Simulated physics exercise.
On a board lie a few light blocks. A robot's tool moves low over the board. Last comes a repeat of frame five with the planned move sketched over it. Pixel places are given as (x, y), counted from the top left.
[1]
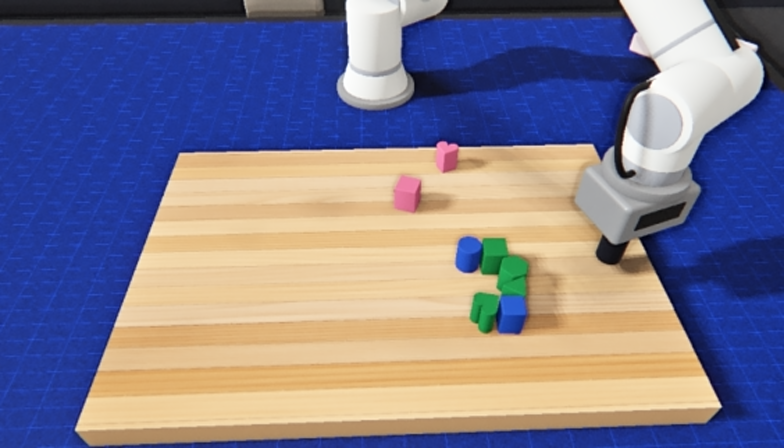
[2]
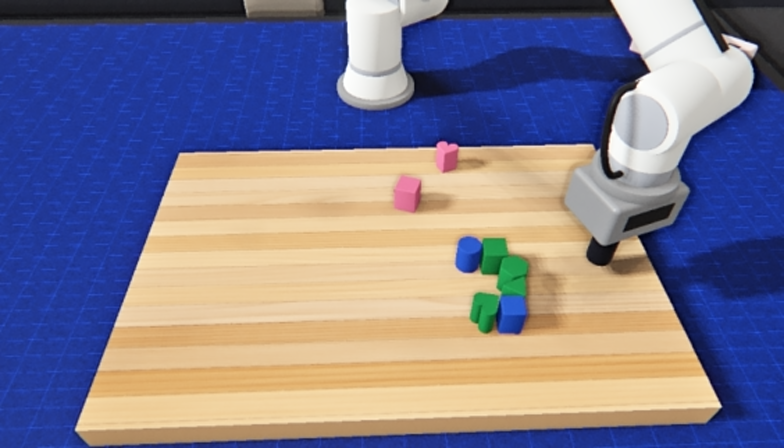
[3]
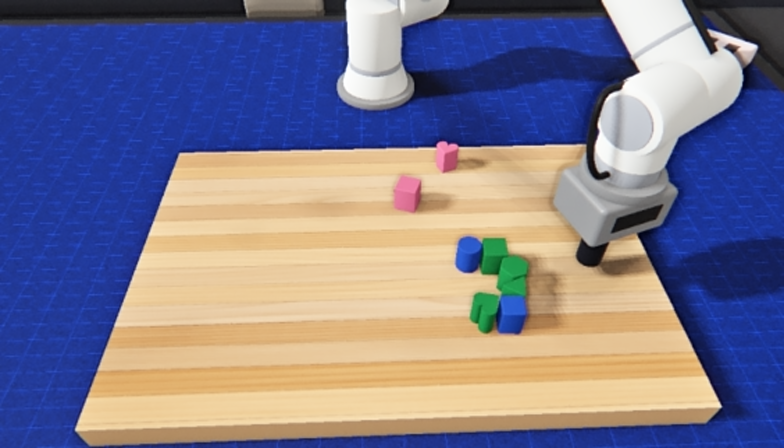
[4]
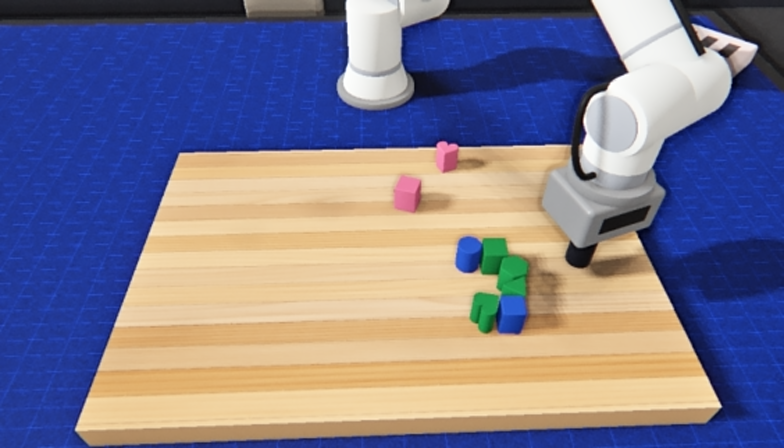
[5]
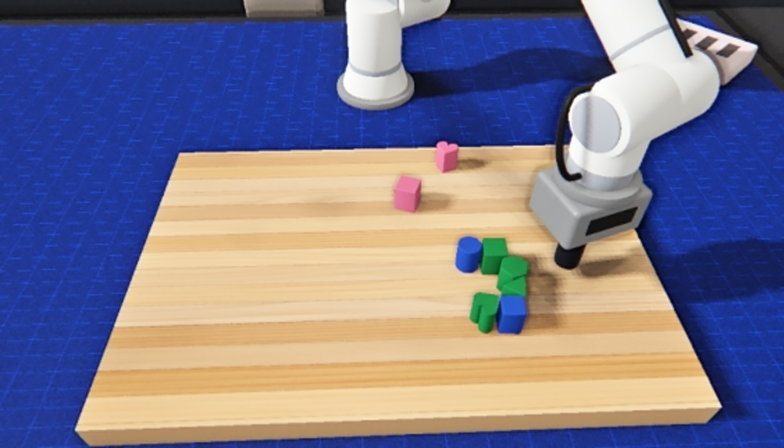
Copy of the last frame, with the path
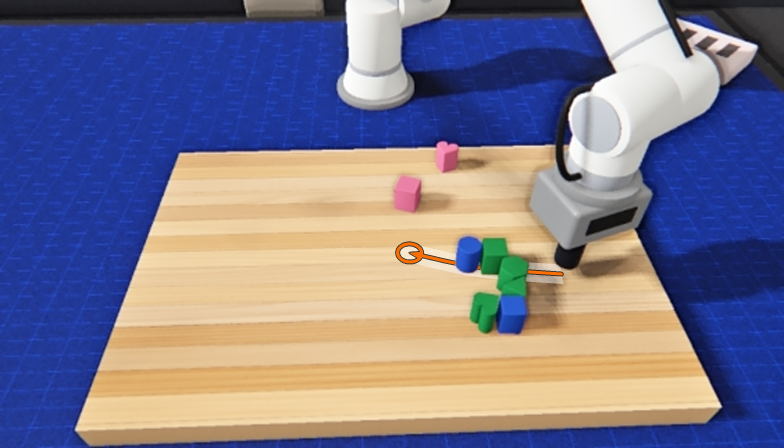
Robot arm slowly sliding its dark-tipped tool leftward over a wooden board, while small pink, green and blue blocks stay still.
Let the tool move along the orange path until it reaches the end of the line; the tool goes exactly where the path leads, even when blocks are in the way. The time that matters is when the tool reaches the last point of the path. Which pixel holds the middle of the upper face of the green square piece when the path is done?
Expect it around (389, 225).
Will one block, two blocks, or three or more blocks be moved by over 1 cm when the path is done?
Number moved: 3+.
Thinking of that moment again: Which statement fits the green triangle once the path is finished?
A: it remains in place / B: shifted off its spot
Letter A.
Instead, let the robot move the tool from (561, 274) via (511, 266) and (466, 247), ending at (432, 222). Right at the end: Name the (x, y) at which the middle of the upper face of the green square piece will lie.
It ends at (444, 233).
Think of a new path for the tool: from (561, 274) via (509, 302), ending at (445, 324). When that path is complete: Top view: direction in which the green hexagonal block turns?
Clockwise, looking down.
The line goes from (561, 274) by way of (484, 268) to (410, 253).
The first path, step by step. One third of the way, tool at (512, 258); blue disc at (465, 243); green square piece at (489, 245); green hexagonal block at (505, 268), turned 30° anticlockwise.
Two thirds of the way, tool at (460, 251); blue disc at (414, 231); green square piece at (438, 236), turned 25° clockwise; green hexagonal block at (495, 269), turned 75° anticlockwise.
At the end, tool at (410, 240); blue disc at (367, 219); green square piece at (389, 225), turned 25° clockwise; green hexagonal block at (495, 269), turned 75° anticlockwise; green triangle unmoved.
